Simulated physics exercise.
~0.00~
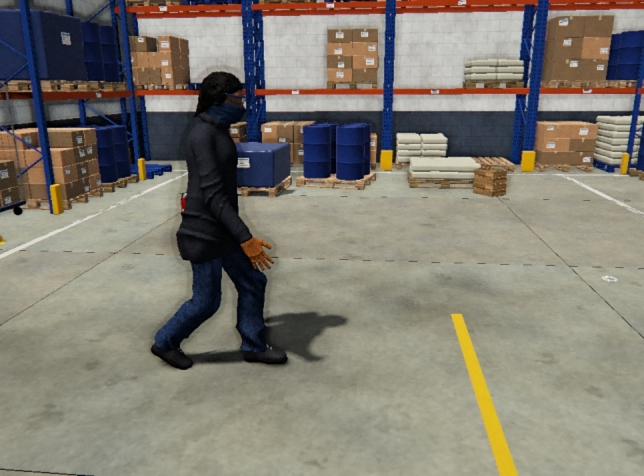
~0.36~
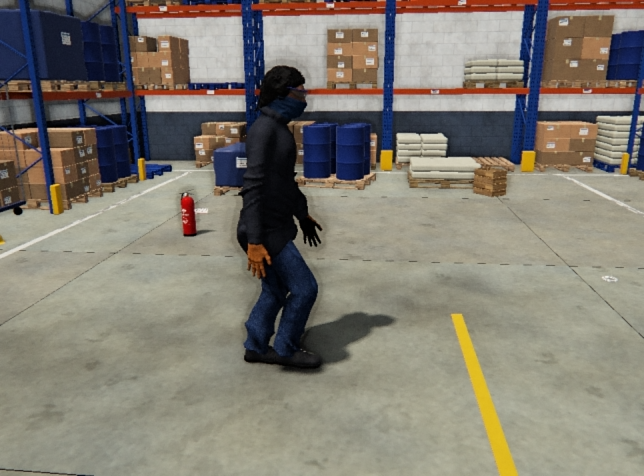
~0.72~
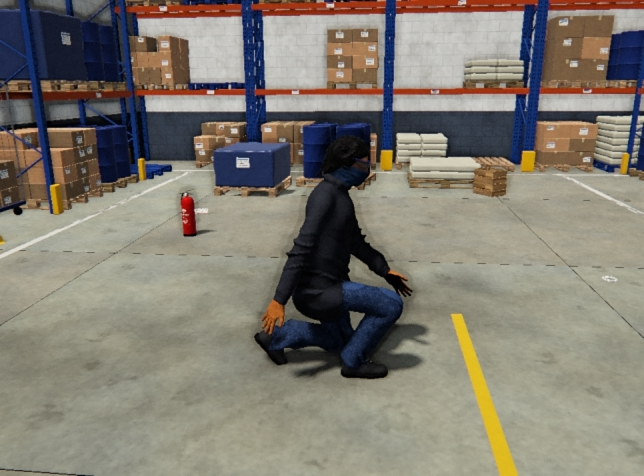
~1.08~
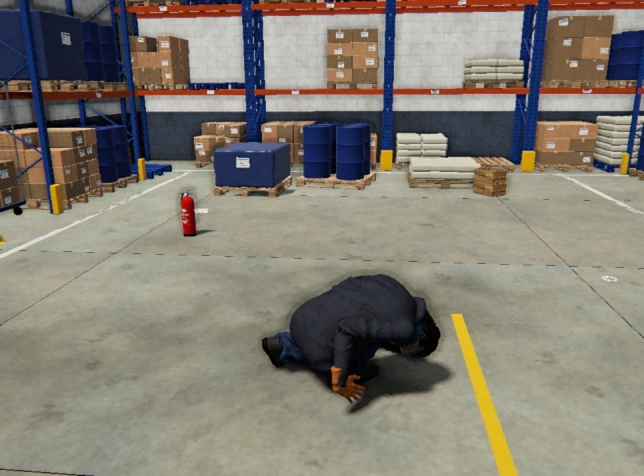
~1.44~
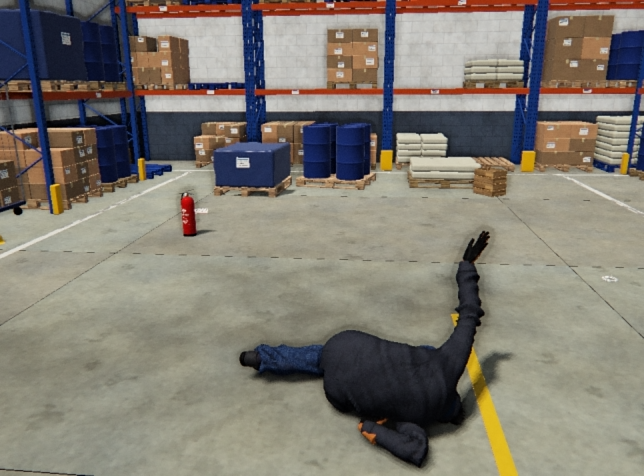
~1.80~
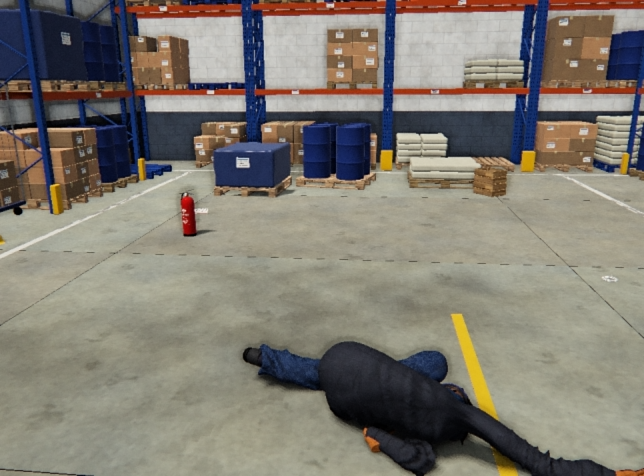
In a warehouse with stacked shelves and a red fire extinguisher, a person in dark clothes and orange gloves walks right, drops to the knees, and folds forward to the floor, then rolls with one arm raised and ends lying beside the yellow strip, an arm stretched across it.
